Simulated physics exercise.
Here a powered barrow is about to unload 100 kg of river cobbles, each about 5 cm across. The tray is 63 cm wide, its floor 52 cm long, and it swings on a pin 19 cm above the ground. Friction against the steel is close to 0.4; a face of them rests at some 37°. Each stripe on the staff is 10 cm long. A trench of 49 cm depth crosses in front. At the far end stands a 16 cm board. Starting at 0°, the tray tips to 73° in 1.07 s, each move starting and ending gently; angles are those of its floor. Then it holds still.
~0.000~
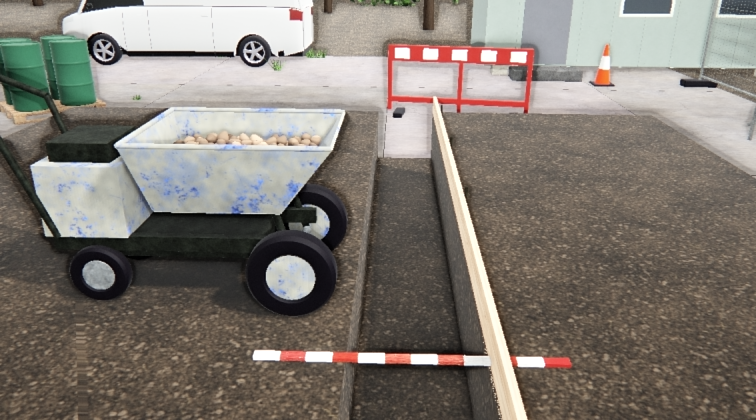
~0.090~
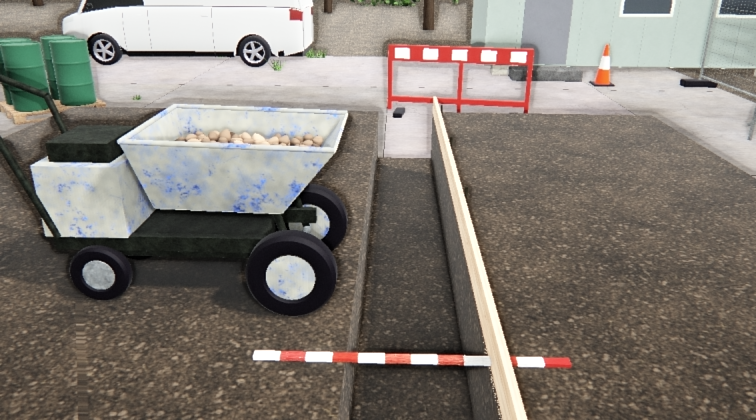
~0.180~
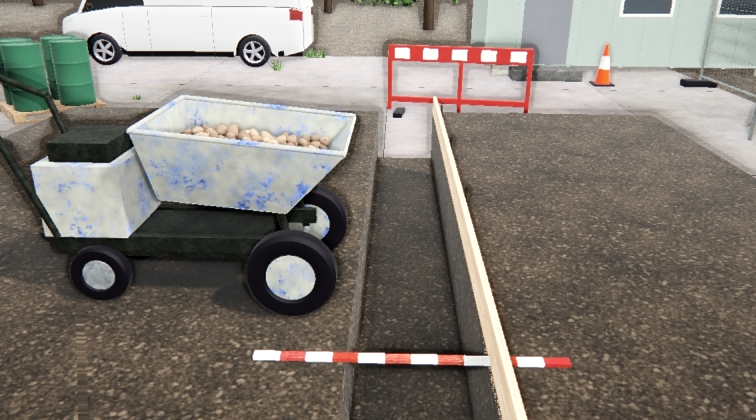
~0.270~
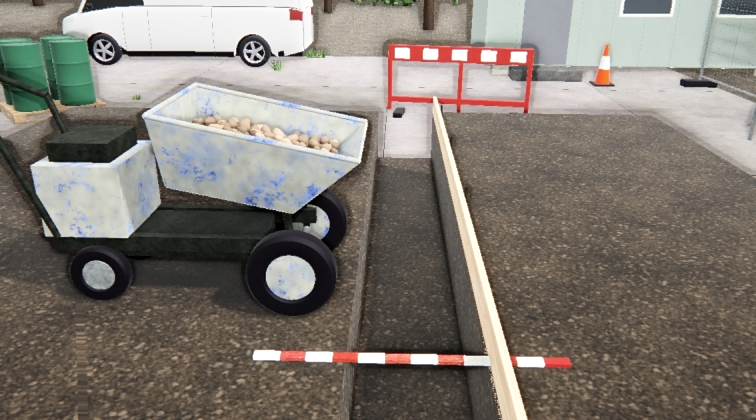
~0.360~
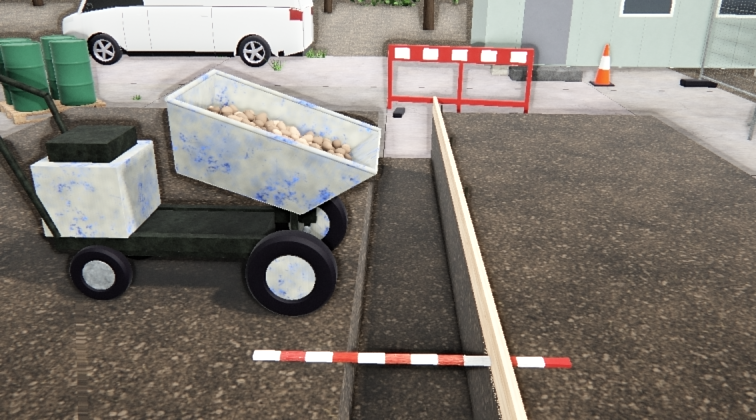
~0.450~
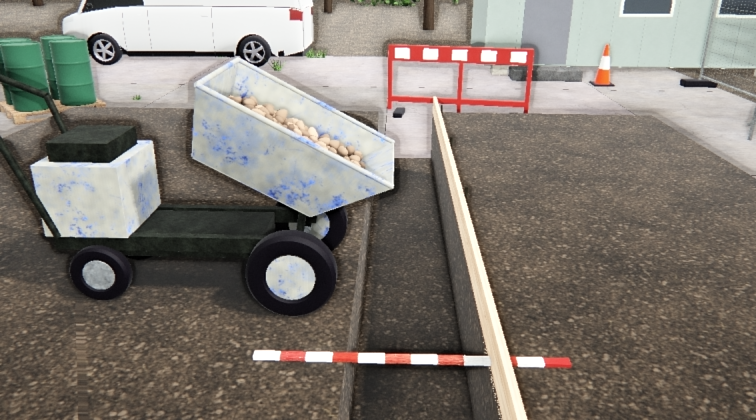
The clip shows a powered barrow holding rounded stones beside a trench lined by an upright board; its pale, blue-speckled tray tilts gradually, the rear rising and the front edge lowering toward the right, while the wheels stay still.
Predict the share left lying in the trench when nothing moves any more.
Roughly 86 per cent ends in the trench.
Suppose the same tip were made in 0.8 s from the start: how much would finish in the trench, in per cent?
In that case some 80 per cent.
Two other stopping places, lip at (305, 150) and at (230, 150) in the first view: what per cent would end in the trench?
First some 100, then 100 per cent.
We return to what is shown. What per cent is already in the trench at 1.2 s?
About 35 per cent by then.
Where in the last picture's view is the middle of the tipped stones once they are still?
Their middle is at about (439, 362).
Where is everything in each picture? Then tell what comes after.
In the first picture, the tray is at 0°, its lip at (331, 149); the top of the load is at (245, 142).
In the second picture, the tray is at 1°, its lip at (335, 151); the top of the load is at (225, 141); the stones move at 0.3 m/s on average.
In the third picture, the tray is at 6°, its lip at (345, 155); the top of the load is at (219, 134); the stones move at 0.5 m/s on average.
The fourth picture shows lip at (359, 162), floor tilted 12°, highest stones at (218, 125); the stones move at 0.7 m/s on average.
The fifth picture shows lip at (376, 173), floor tilted 19°, highest stones at (226, 114); the stones move at 0.8 m/s on average.
The sixth picture shows lip at (393, 187), floor tilted 28°, highest stones at (237, 104); the stones move at 0.9 m/s on average.
After 0.8 s the floor is at 61°; 100 % in the tray; the foremost stones are at (419, 226).
After 1.2 s the floor is at 73°; 62 % in the tray, 33 % in the trench, 4 % past the trench; the foremost stones are at (512, 281).
After 1.5 s the floor is at 73°; 20 % in the tray, 66 % in the trench, 14 % past the trench; the foremost stones are at (595, 297).
After 3.5 s the floor is at 73°; 0 % in the tray, 86 % in the trench, 14 % past the trench; the foremost stones are at (635, 286).
